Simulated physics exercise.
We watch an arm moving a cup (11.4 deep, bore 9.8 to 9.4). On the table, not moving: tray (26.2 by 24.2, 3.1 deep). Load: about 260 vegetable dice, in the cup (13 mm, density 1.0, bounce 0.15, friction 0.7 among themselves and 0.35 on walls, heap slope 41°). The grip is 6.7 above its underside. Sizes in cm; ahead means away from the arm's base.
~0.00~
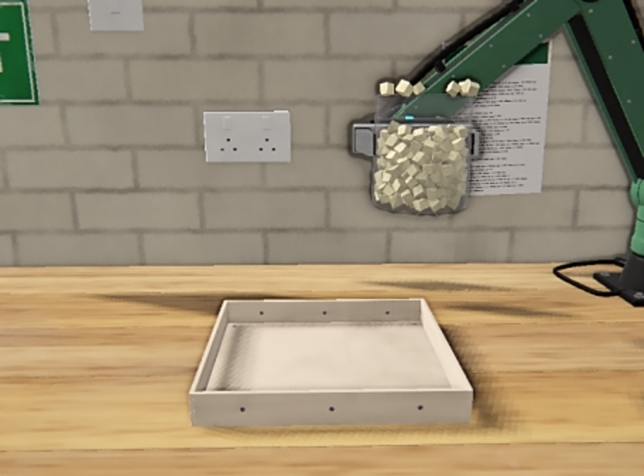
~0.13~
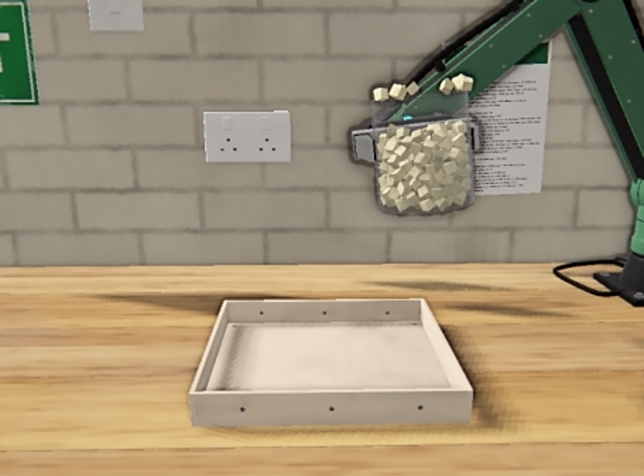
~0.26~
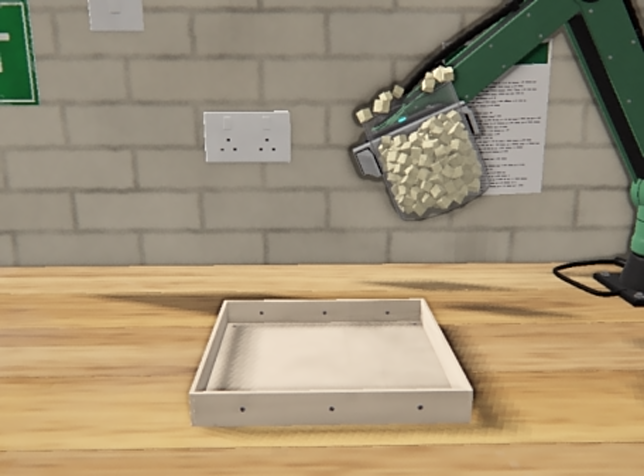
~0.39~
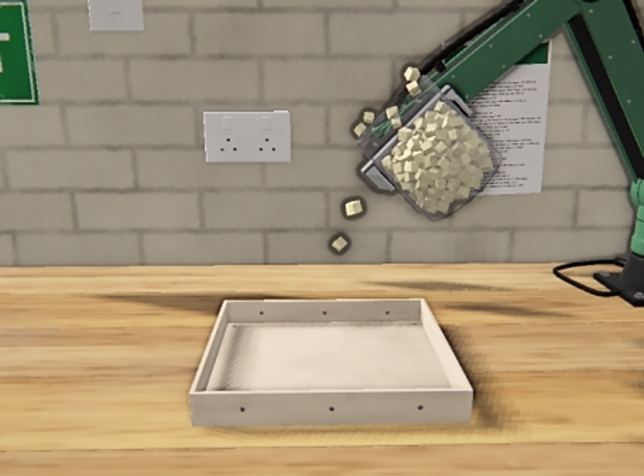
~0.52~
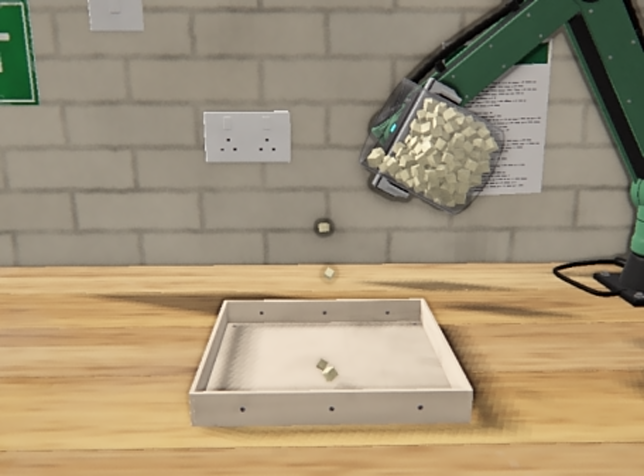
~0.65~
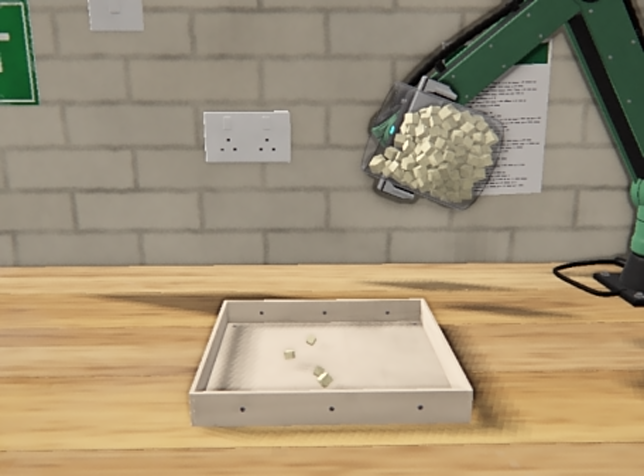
In front of a grey brick wall with a white socket plate, a wooden worktop is seen from the front and slightly above by a still camera. A green robotic arm at the right holds a clear cup heaped with pale yellow cubes above a shallow, off-white tray. The arm tilts the cup steadily to the left, and a few cubes tumble from its rim and land scattered in the tray.
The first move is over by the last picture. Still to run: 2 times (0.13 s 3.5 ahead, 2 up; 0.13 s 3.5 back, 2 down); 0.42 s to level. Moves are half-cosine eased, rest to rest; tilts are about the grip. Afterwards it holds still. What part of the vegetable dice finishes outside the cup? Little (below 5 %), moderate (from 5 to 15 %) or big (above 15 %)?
A big share, above 15 %, ends outside the cup.
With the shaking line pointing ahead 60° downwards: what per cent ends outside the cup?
About 0 per cent.
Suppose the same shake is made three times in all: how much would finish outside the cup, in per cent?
In that case some 30 per cent.
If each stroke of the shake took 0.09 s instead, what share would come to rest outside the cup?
It would be near 55 per cent.
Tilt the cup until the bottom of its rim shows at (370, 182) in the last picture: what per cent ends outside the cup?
Some 50 per cent.
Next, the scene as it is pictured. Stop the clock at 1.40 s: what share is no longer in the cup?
Some 25 per cent.
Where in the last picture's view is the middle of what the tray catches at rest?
At about (303, 357).
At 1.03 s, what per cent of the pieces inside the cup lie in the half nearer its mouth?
Roughly 45 per cent.
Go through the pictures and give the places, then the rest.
Cup middle at (422, 153), level; upper third of the load around (422, 143), from x 380 to 475, top at y 90; 259 in the cup, in the first picture.
Cup middle at (423, 153), tilted 7° forward; upper third of the load around (428, 143), from x 380 to 465, top at y 85, in the second picture.
Cup middle at (425, 152), tilted 24° forward; upper third of the load around (434, 141), from x 365 to 475, top at y 75; 257 in the cup, 2 in flight or on a rim, in the third picture.
Cup middle at (428, 150), tilted 45° forward; upper third of the load around (439, 137), from x 340 to 485, top at y 75; 256 in the cup, 3 in flight or on a rim, in the fourth picture.
Cup middle at (430, 148), tilted 62° forward; upper third of the load around (444, 132), from x 320 to 490, top at y 105; 255 in the cup, 2 in the tray, 2 in flight or on a rim, in the fifth picture.
Cup middle at (431, 147), tilted 69° forward; upper third of the load around (446, 131), from x 290 to 490, top at y 110; 255 in the cup, 4 in the tray, in the sixth picture.
By 1.03 s, tilted 69° forward, highest piece 29 above the table; 237 in the cup, 19 in the tray, 3 in flight or on a rim.
By 1.40 s, tilted 29° forward, highest piece 28 above the table; 199 in the cup, 59 in the tray, 1 in flight or on a rim.
By 1.79 s, level, highest piece 29 above the table; 199 in the cup, 60 in the tray.
By 2.84 s, level, highest piece 29 above the table; 199 in the cup, 60 in the tray.
Final count, 199 in the cup, 60 in the tray. That is 23 % outside the cup.
